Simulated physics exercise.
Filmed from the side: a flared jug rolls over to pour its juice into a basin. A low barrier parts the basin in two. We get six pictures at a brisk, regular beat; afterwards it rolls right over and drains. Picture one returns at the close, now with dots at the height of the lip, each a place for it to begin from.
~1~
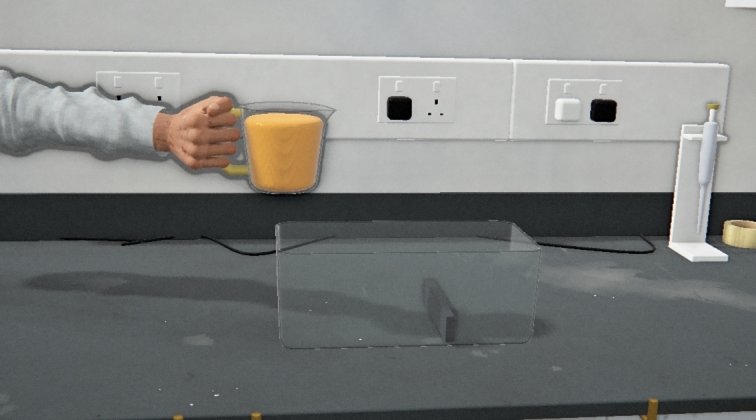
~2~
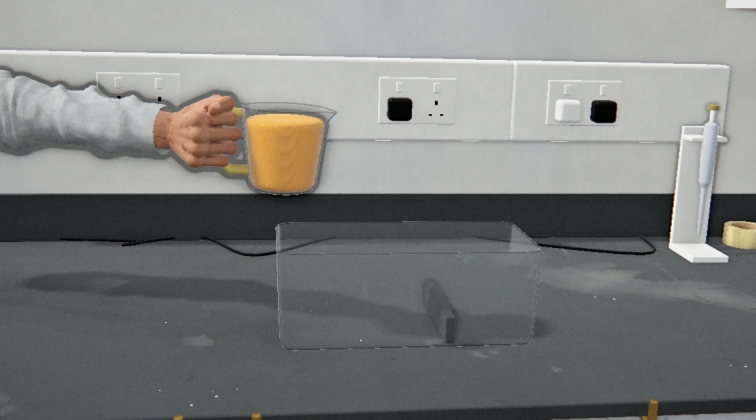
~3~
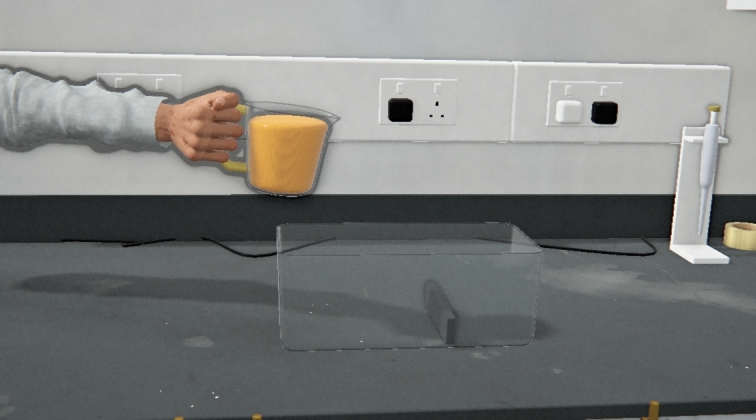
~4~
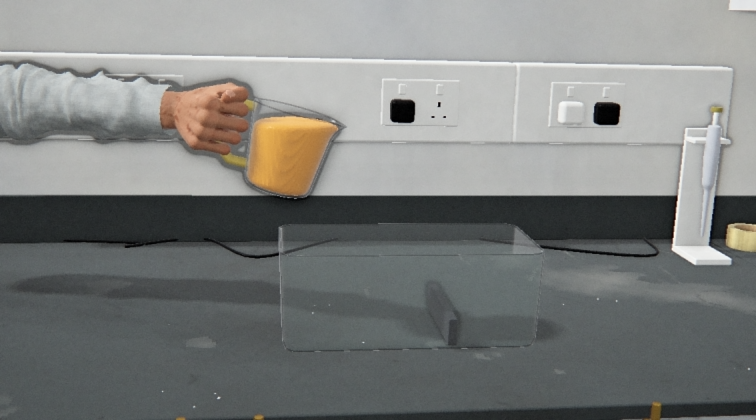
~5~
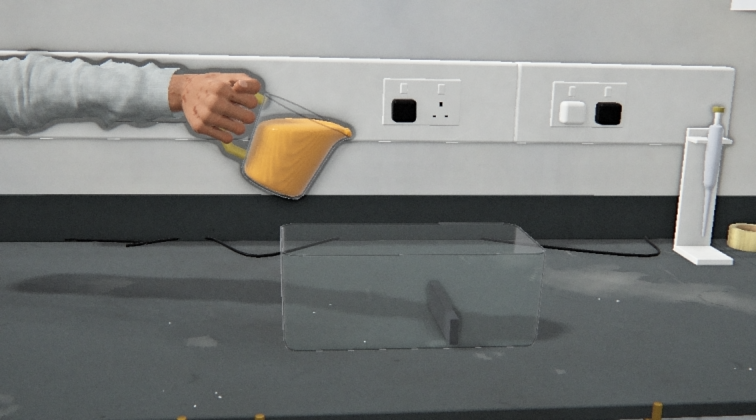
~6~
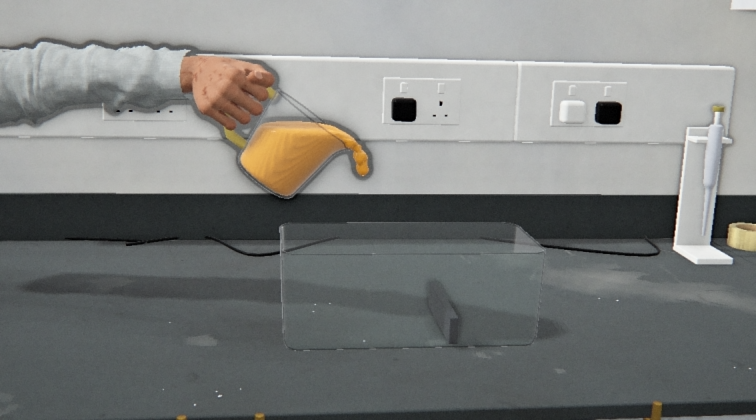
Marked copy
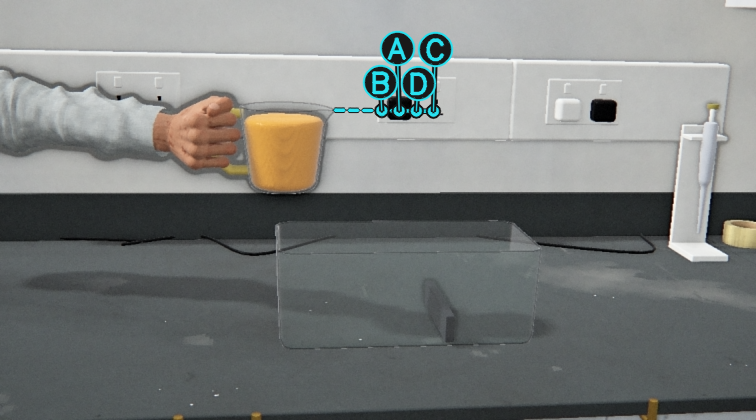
On a dark bench below wall sockets, a hand at the left holds a flared jug of orange juice upright above a clear basin with a low barrier inside. The hand tilts the jug rightward, slightly, then more steeply, and the juice slides over the lip and hangs in a short, thick tongue.
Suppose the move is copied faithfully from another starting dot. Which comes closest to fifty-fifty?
The answer is spot A.
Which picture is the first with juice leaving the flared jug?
In picture 5.
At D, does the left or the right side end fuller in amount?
More ends on the right.
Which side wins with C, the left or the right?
More ends on the right.
On the marked copy, A at (399, 110); B at (381, 110); C at (433, 111); D at (416, 111).
If A is chosen, about 47 % ends left of the wall and 53 % right of it.
If B is chosen, about 78 % ends left of the wall and 21 % right of it.
If C is chosen, about 19 % ends left of the wall and 80 % right of it.
If D is chosen, about 25 % ends left of the wall and 74 % right of it.
